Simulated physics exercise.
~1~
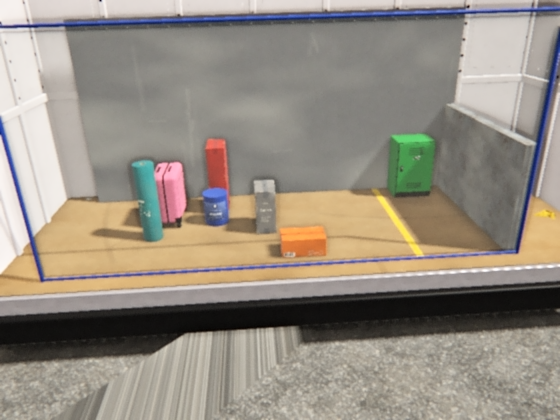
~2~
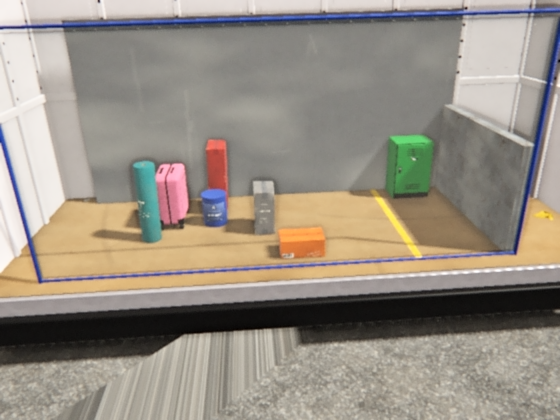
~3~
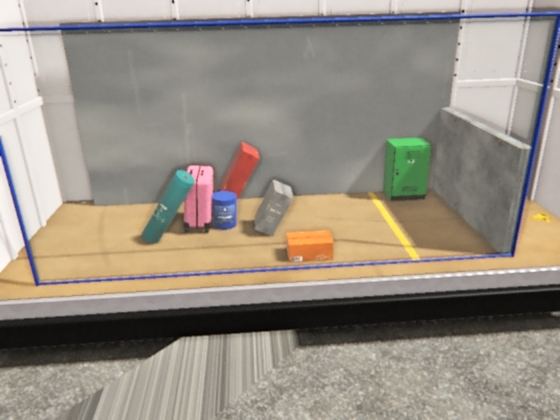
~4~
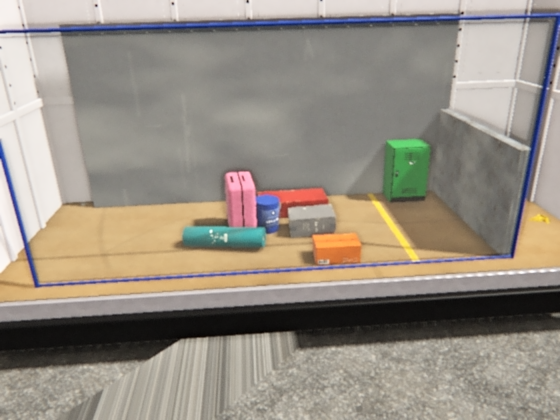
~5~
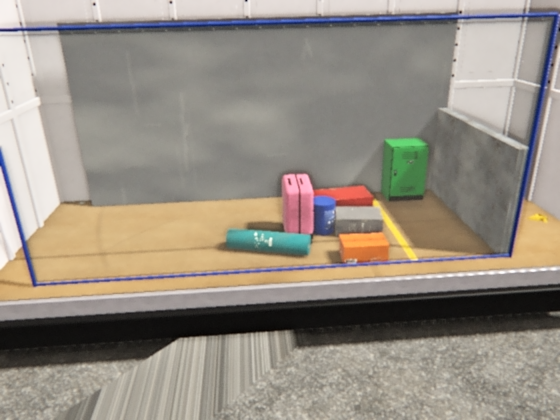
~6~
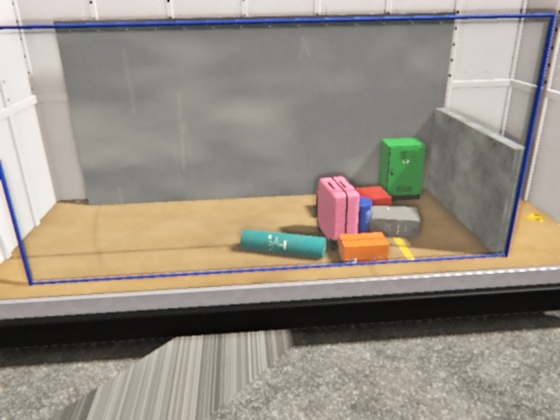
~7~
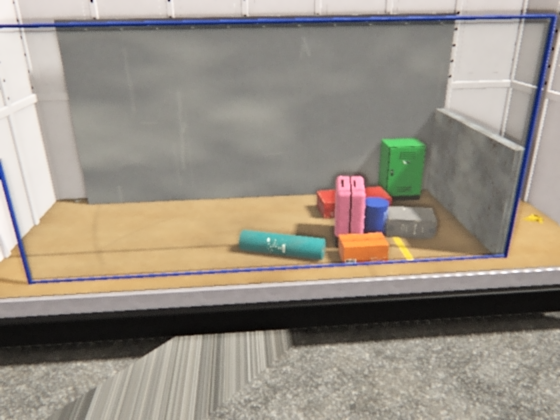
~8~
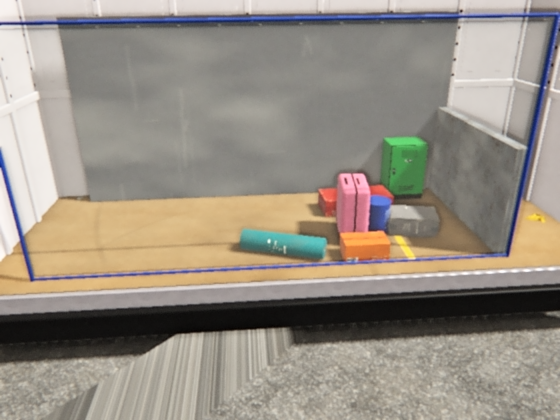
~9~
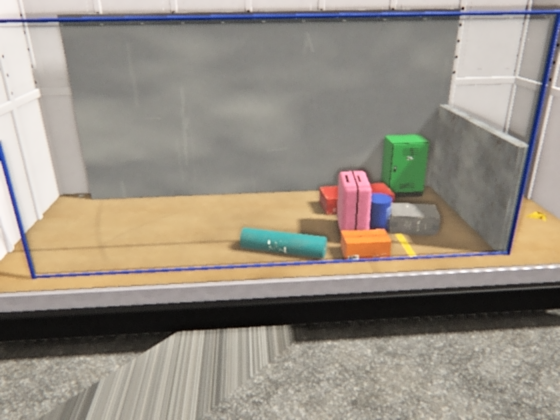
Several pieces of luggage slide right, some toppling, and the grey pack crosses the yellow line.
